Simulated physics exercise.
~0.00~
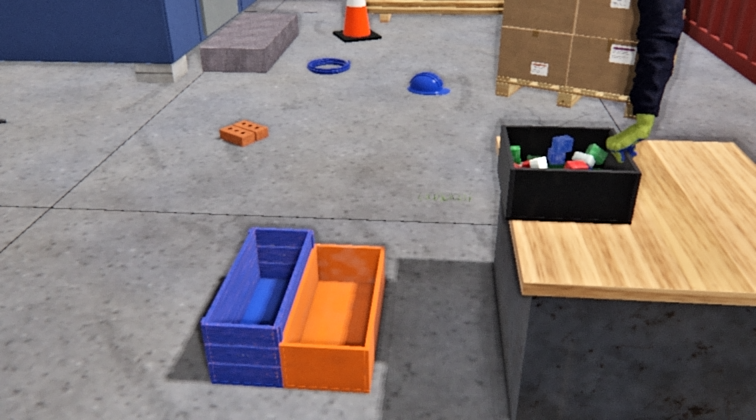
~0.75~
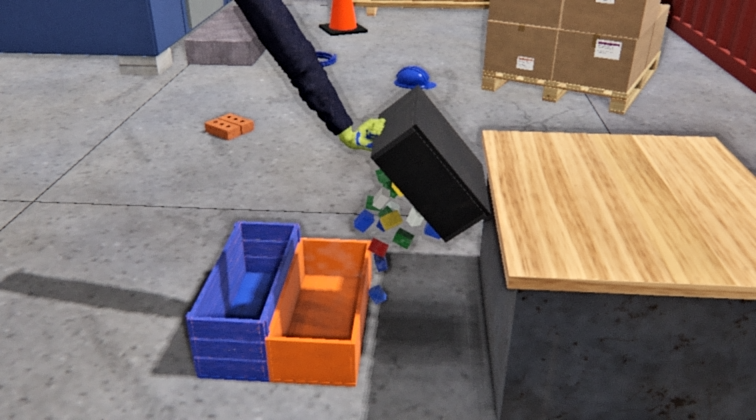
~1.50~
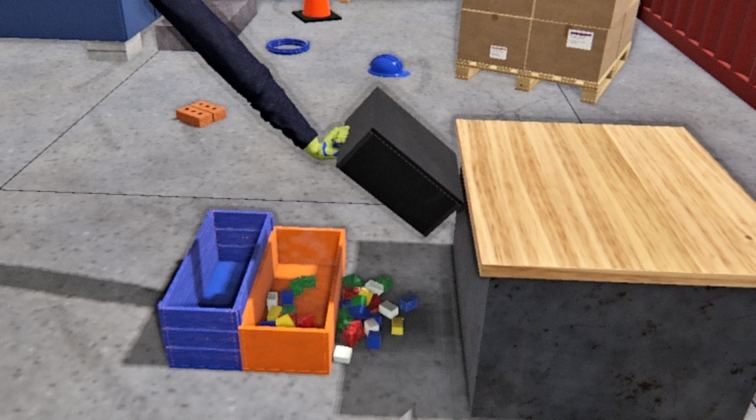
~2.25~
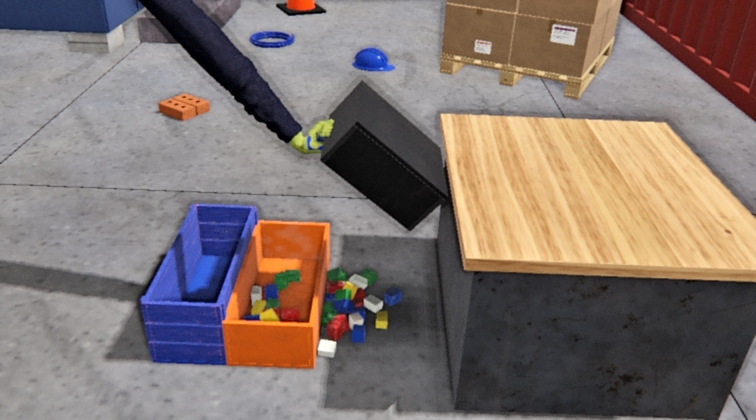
The clip opens on a black crate of colourful toy bricks resting on a wood-topped bench, a gloved hand at its rim, with an empty orange tub and blue bin side by side on the concrete to the left. The dark-sleeved arm then holds the crate off the bench's left edge, tipped steeply over, and bricks tumble out in a loose cluster. Some drop into the orange tub, while many land on the ground between it and the bench. The crate hangs tilted and emptied as the view shifts slightly right. At the end the bricks lie still, the larger part scattered short of the orange tub, and the blue bin remains empty.
